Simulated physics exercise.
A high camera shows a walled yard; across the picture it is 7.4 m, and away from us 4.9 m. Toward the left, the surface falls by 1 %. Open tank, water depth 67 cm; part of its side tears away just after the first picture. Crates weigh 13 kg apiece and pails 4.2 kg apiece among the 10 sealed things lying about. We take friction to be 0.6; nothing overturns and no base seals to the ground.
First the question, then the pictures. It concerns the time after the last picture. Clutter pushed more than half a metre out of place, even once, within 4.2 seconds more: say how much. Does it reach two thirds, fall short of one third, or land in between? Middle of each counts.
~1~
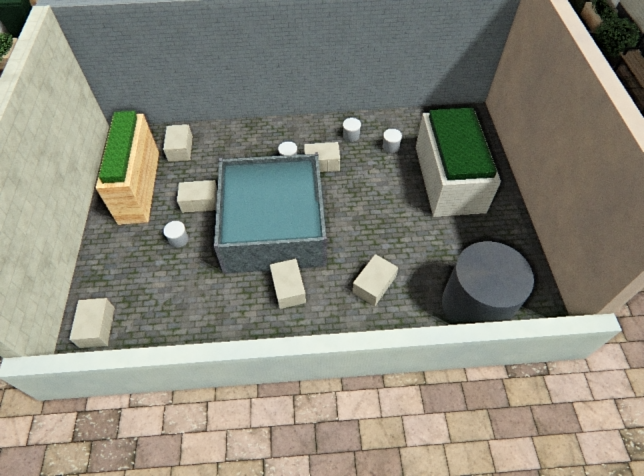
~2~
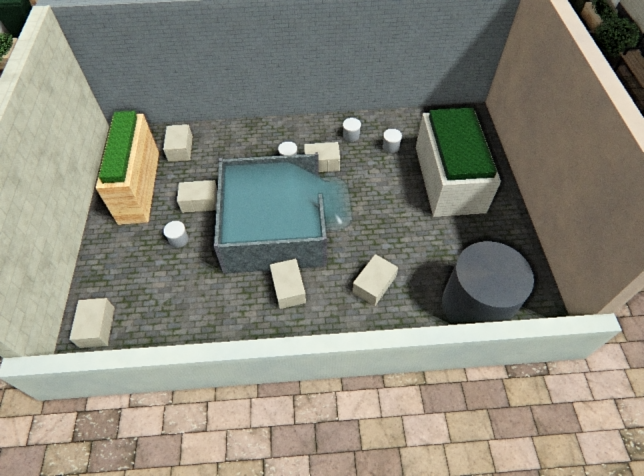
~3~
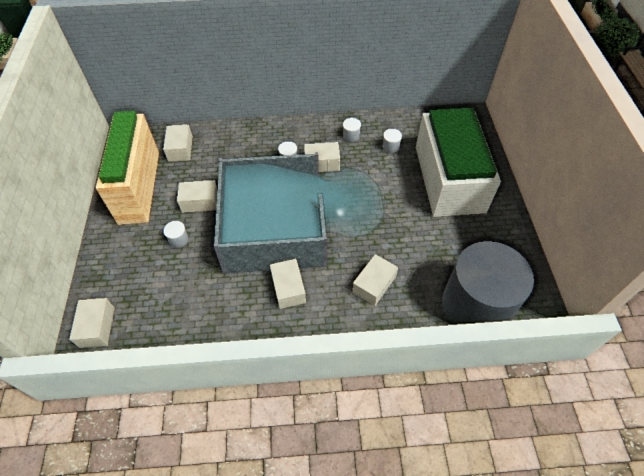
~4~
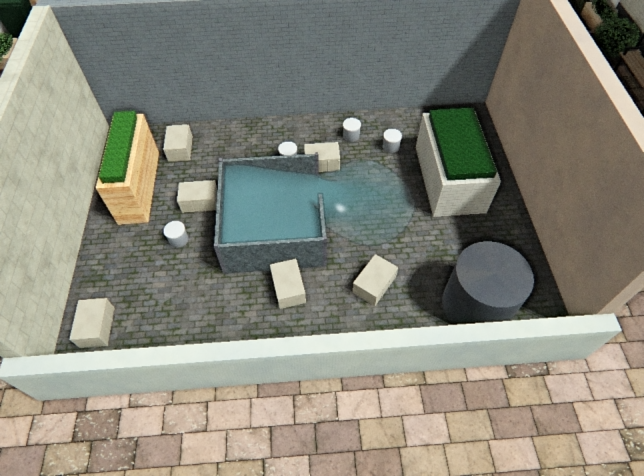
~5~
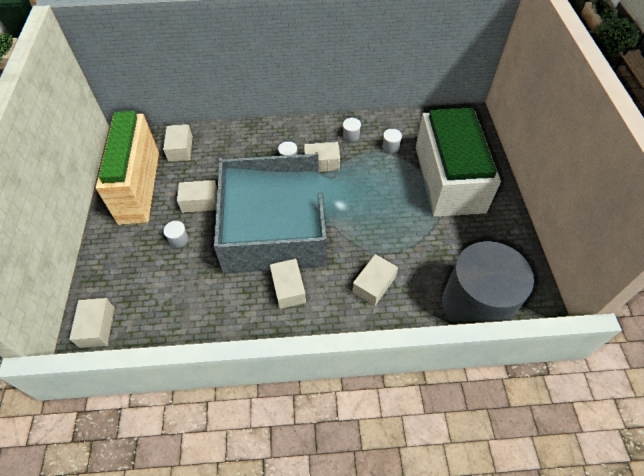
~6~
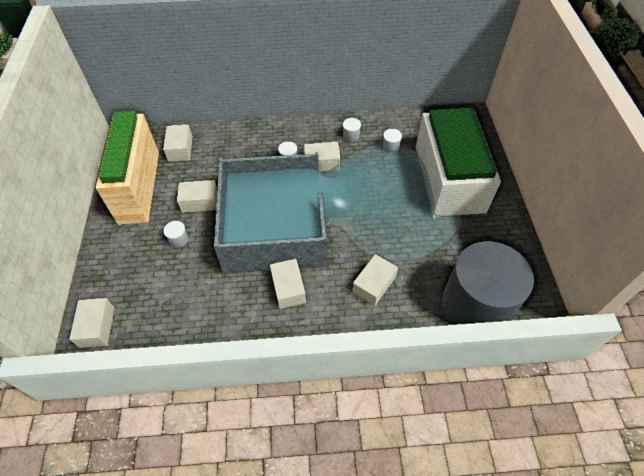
The count shifted never gets to a third.
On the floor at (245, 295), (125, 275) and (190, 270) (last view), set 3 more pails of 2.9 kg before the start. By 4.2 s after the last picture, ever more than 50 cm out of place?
Reading them off in order: Not beyond, not beyond, not beyond.
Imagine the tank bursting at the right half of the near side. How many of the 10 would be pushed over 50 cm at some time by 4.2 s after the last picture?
In that case the number is 4.
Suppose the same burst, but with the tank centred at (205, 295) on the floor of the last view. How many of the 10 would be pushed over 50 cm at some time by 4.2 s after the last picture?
In that case the number is 3.
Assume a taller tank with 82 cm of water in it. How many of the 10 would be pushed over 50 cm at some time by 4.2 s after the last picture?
Count under that change: 1.
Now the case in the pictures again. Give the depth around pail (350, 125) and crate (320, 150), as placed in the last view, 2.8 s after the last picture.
Roughly 4 and 2 cm.
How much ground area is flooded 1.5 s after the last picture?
Roughly 13 m2.
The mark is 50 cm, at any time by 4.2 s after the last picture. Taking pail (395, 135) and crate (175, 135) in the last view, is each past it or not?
The first one is overshooting and the second one is undershooting.
Then, 0.4 s after the last picture 0 of 10 are over 50 cm from their spots; 0 afloat.
Then, 1.5 s after the last picture 1 of 10 are over 50 cm from their spots; 0 afloat.
Then, 2.8 s after the last picture 1 of 10 are over 50 cm from their spots; 0 afloat.
Then, 4.2 s after the last picture 1 of 10 are over 50 cm from their spots, and 1 have been at some point; 0 afloat.
